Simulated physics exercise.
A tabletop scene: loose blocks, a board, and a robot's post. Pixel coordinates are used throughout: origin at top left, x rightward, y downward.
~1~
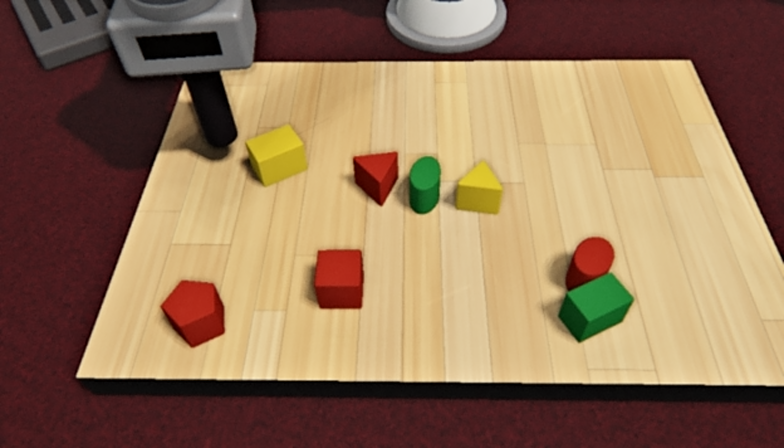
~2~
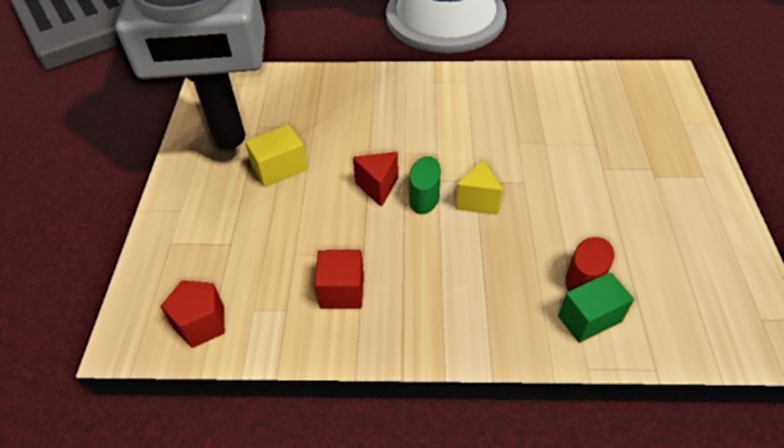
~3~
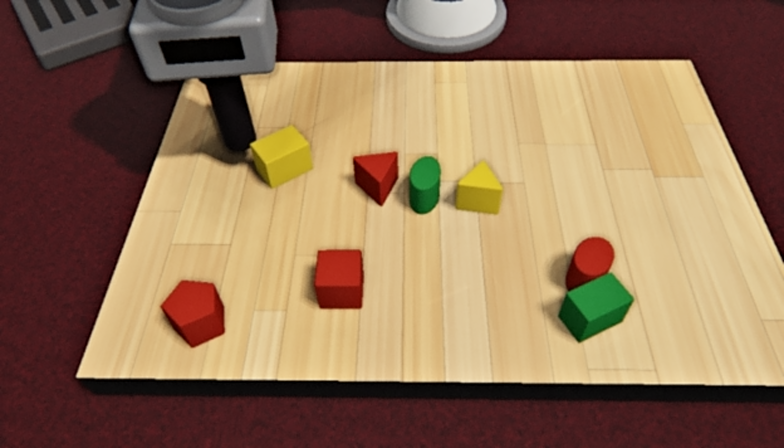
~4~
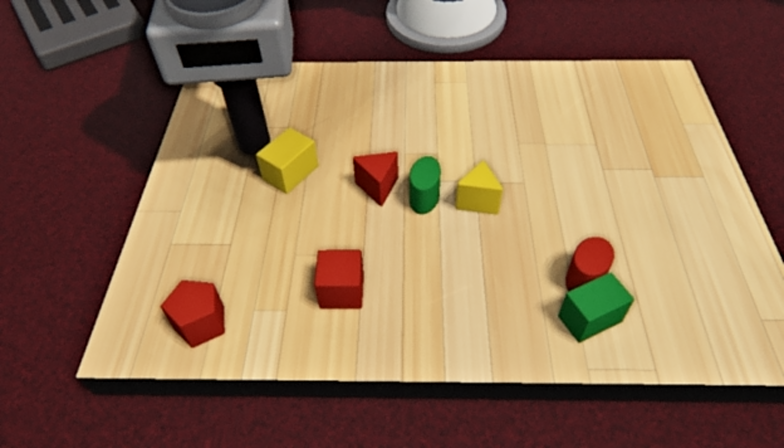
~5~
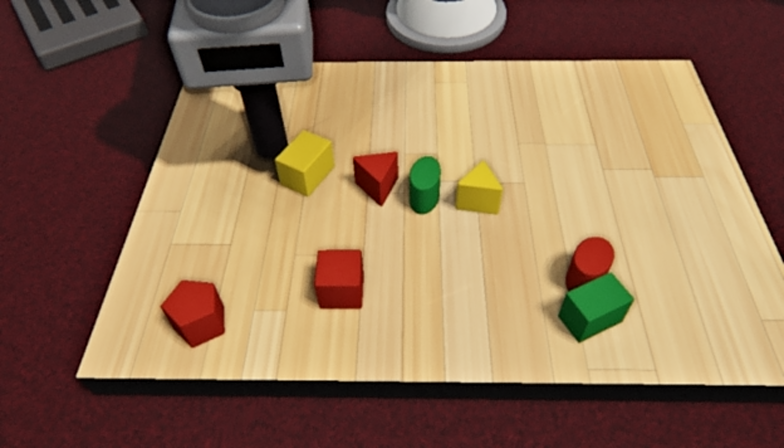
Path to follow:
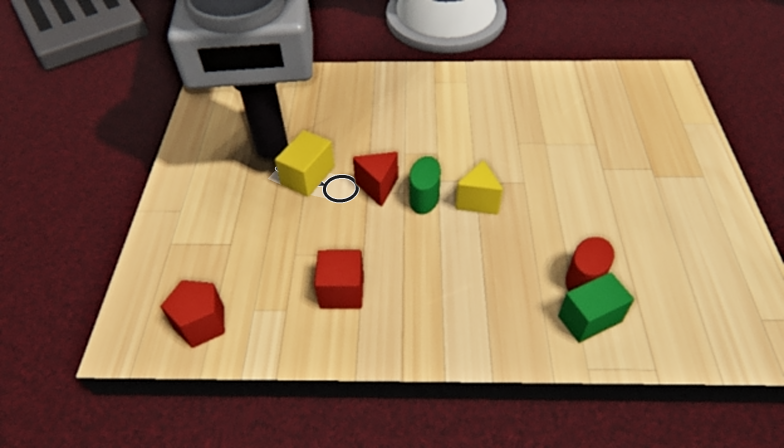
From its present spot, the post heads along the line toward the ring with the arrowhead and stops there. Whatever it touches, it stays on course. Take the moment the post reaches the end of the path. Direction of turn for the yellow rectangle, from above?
Viewed from overhead, the yellow rectangle winds up turned anticlockwise.
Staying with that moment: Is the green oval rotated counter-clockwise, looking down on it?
No, that is not what happens.
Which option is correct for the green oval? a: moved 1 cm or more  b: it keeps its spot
a (moved 1 cm or more)
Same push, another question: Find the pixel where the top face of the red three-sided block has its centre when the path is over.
In the picture, that point is around (410, 161).
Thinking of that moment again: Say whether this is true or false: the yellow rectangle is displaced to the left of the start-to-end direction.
True - the claim holds.
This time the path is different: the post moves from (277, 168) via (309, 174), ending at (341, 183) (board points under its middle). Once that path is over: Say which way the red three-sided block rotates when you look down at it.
The block turns clockwise.
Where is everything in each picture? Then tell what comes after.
The first picture shows lower end of the post at (223, 138), tops of blocks, yellow rectangle at (274, 142), red three-sided block at (377, 163), green oval at (425, 171).
The second picture shows post at (230, 139), blocks as before.
The third picture shows post at (241, 142), yellow rectangle at (279, 143).
The fourth picture shows post at (255, 145), yellow rectangle at (285, 147).
The fifth picture shows post at (272, 149), yellow rectangle at (303, 149), red three-sided block at (377, 163), green oval at (425, 171).
The drawn path runs from (277, 168) through (307, 180) to (341, 188).
What follows on the original path. Halfway along, post at (304, 161); yellow rectangle at (337, 156), turned 25° anticlockwise.
At the end, post at (338, 169); yellow rectangle at (373, 158), turned 50° anticlockwise; red three-sided block at (410, 161), turned 15° clockwise; green oval at (436, 171), turned 35° clockwise.
